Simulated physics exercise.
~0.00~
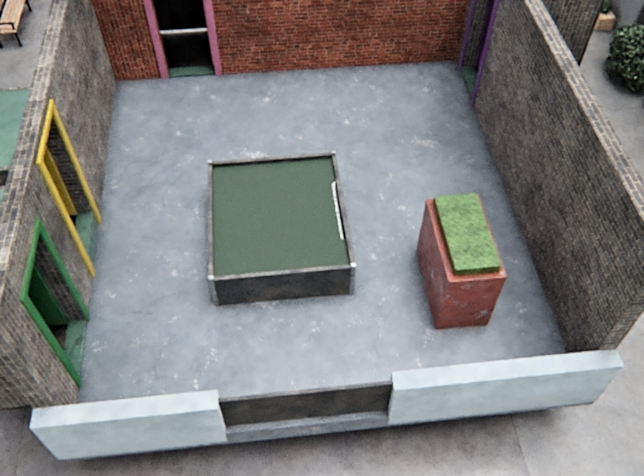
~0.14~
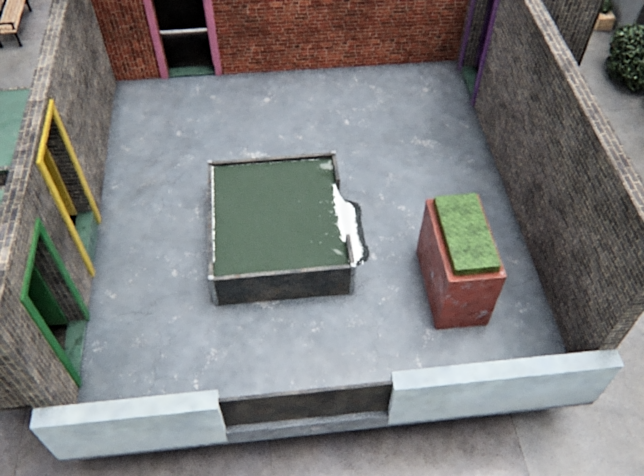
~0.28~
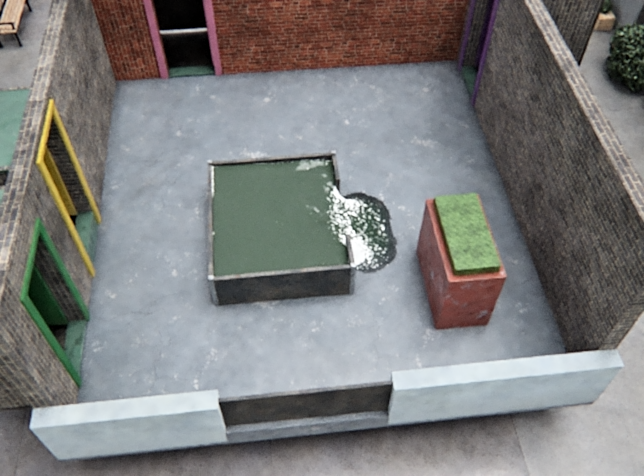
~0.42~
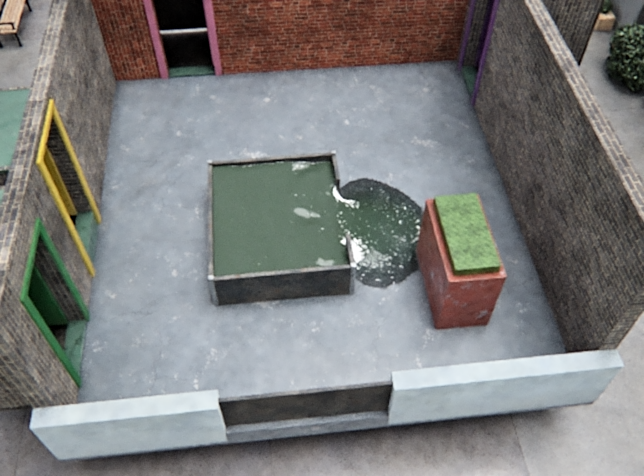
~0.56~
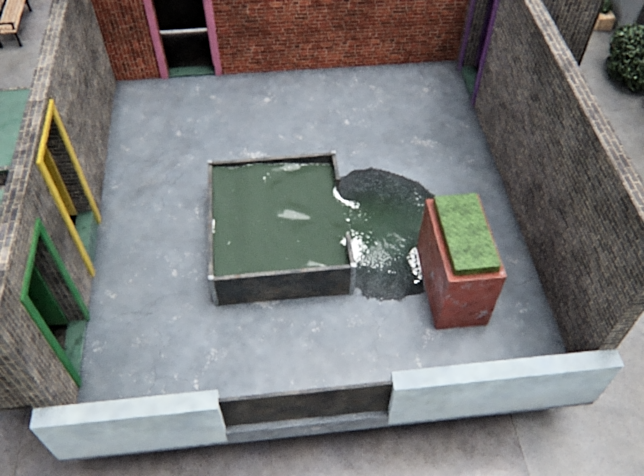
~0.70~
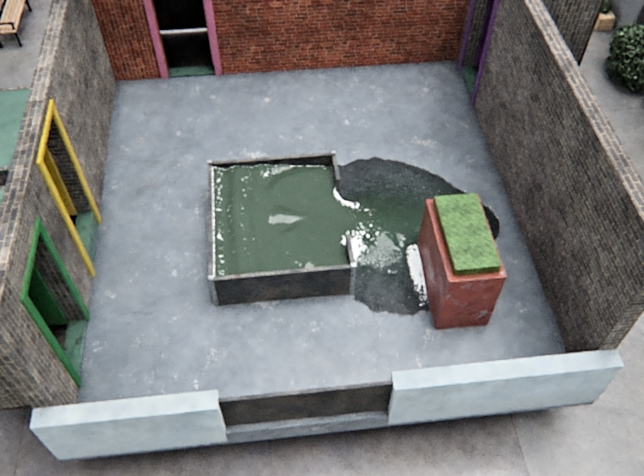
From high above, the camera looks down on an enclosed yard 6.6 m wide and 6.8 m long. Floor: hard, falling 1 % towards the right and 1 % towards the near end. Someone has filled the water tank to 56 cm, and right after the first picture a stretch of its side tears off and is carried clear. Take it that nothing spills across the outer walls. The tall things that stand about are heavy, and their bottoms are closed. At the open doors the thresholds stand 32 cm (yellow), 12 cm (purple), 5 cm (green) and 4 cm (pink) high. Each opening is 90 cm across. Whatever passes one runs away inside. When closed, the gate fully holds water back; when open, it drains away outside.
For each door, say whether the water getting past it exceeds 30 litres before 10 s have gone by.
By that time: The yellow door stays at or below 30 litres; the purple door stays at or below 30 litres; the green door stays at or below 30 litres; the pink door stays at or below 30 litres.
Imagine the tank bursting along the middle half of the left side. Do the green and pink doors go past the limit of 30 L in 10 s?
Then: Green above, pink above.
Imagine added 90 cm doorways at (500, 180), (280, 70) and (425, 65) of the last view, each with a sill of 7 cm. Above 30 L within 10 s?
Well, the first is on the high side, the second is on the low side, and the third is on the high side.
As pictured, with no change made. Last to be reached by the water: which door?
Last comes the yellow one.
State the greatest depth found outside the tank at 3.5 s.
Depth max: Approx. 24 cm.
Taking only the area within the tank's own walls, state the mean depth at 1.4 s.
Around 39 cm on average.
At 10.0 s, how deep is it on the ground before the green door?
I'd say close to 7.0 cm.
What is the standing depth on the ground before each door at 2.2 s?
Readings (cm): Yellow = 0; purple = 4; green = 0; pink = 0.
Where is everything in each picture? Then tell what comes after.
The water tank at (277, 215) is whole and still, 56 cm deep, in the first picture.
The front is at (345, 204), 0.6 m from the gap at (340, 224); 0.3 m2 of floor is under water; 56 cm left at the back of the water tank, in the second picture.
The front is at (380, 207), 0.8 m from the gap at (340, 226); 0.8 m2 of floor is under water; 56 cm left at the back of the water tank, in the third picture.
The front is at (418, 213), 1.3 m from the gap at (340, 226); 1.9 m2 of floor is under water; 56 cm left at the back of the water tank, in the fourth picture.
Water pours out at (340, 226) and has run 1.8 m, to a hidden place; typically 6 cm deep outside, 53 cm at the water tank's back, in the fifth picture.
The front is at (493, 225), 2.4 m from the gap at (340, 225); 3.8 m2 of floor is under water; 48 cm left at the back of the water tank, in the sixth picture.
After 1.4 s water covers 20 % of the floor and is deepest (38 cm) near (515, 232); yellow door not reached, purple door not reached, green door not reached, pink door not reached.
After 2.2 s water covers 30 % of the floor and is deepest (35 cm) near (512, 223); yellow door not reached, purple door 4 cm at the sill, 0 L in, green door not reached, pink door not reached.
After 3.5 s water covers 40 % of the floor and is deepest (24 cm) near (454, 66); yellow door not reached, purple door 8 cm at the sill, 0 L in, green door not reached, pink door not reached.
After 6.0 s water covers 70 % of the floor and is deepest (17 cm) near (570, 380); yellow door not reached, purple door 14 cm at the sill, 11 L in, green door 3 cm at the sill, 0 L in, pink door 2 cm at the sill, 0 L in.
After 10.0 s water covers 95 % of the floor and is deepest (12 cm) near (570, 380); yellow door 6 cm at the sill, 0 L in, purple door 8 cm at the sill, 13 L in, green door 7 cm at the sill, 8 L in, pink door 2 cm at the sill, 0 L in.
